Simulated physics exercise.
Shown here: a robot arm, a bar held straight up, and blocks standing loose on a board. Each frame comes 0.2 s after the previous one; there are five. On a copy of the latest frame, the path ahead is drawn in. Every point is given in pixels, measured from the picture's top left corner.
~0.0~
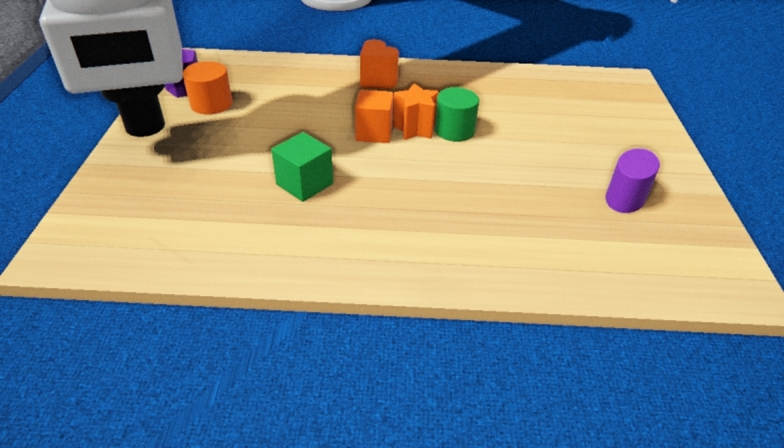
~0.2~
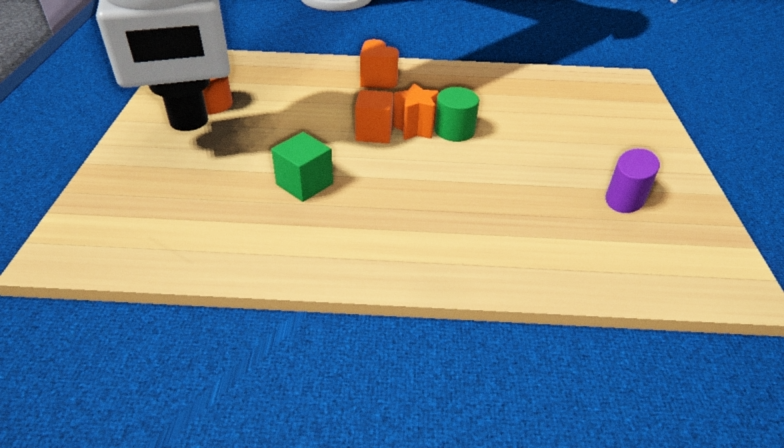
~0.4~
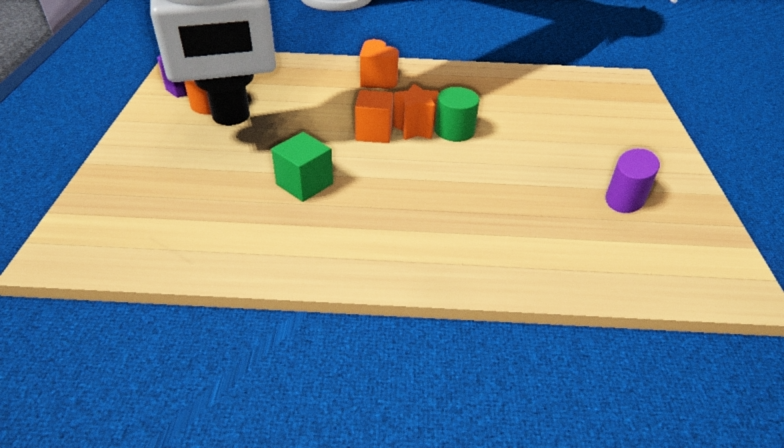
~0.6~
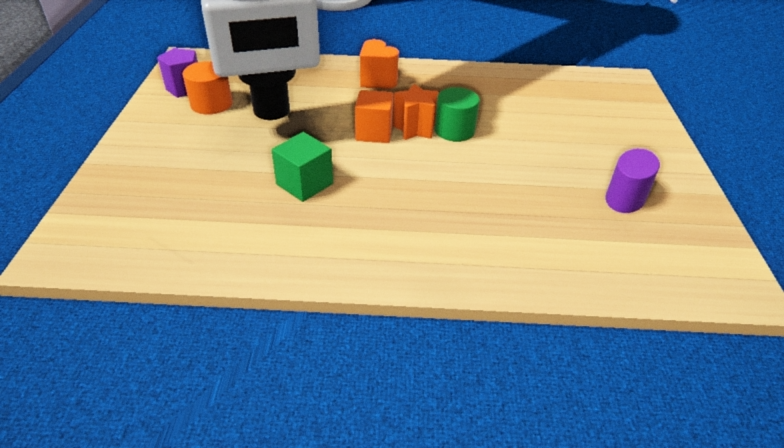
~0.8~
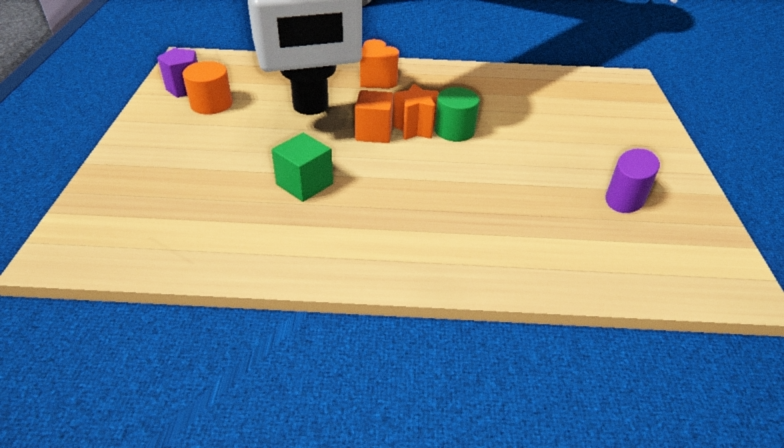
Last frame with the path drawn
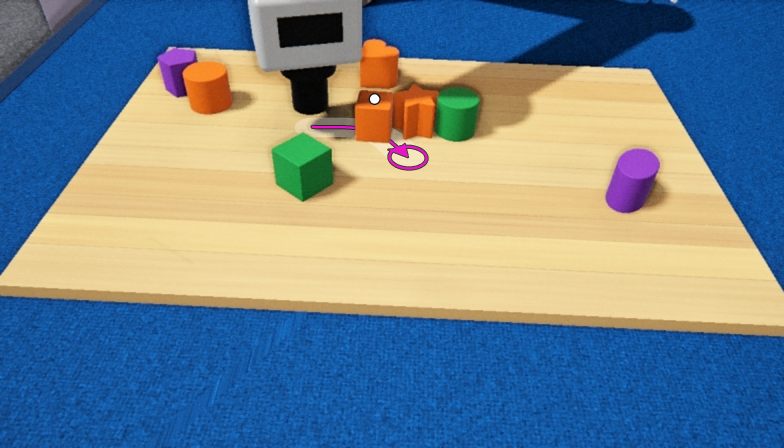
Robot arm with a black upright bar moving steadily right above a wooden board, passing behind a green cube among still, colourful blocks.
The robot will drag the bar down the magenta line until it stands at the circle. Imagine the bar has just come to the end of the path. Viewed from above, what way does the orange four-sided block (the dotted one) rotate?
Counterclockwise rotation.
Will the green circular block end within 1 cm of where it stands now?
No, it doesn't check out.
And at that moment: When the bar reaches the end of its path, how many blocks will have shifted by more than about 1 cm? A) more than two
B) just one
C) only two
My answer is option A.
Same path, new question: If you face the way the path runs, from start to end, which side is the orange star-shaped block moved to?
Left side.
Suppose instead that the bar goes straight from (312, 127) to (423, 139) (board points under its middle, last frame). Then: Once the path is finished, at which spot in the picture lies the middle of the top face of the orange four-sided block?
Put as a pixel place, it's (462, 102).
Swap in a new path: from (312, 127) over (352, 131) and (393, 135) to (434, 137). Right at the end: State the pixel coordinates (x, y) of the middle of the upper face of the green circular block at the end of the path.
(539, 95)
Drawn move, from (312, 127) via (351, 128) and (385, 138), ending at (408, 157); the dot is on the orange four-sided block.
The first path, step by step. One third of the way, bar (351, 107); orange four-sided block (387, 99); orange star-shaped block (428, 94); green circular block (465, 97).
Two thirds of the way, bar (386, 117); orange four-sided block (426, 104), turned 30° anticlockwise; orange star-shaped block (453, 93); green circular block (491, 97).
At the end, bar (409, 136); green four-sided block still; orange four-sided block (433, 107), turned 40° anticlockwise; orange star-shaped block (457, 93), turned 10° anticlockwise; green circular block (496, 96).
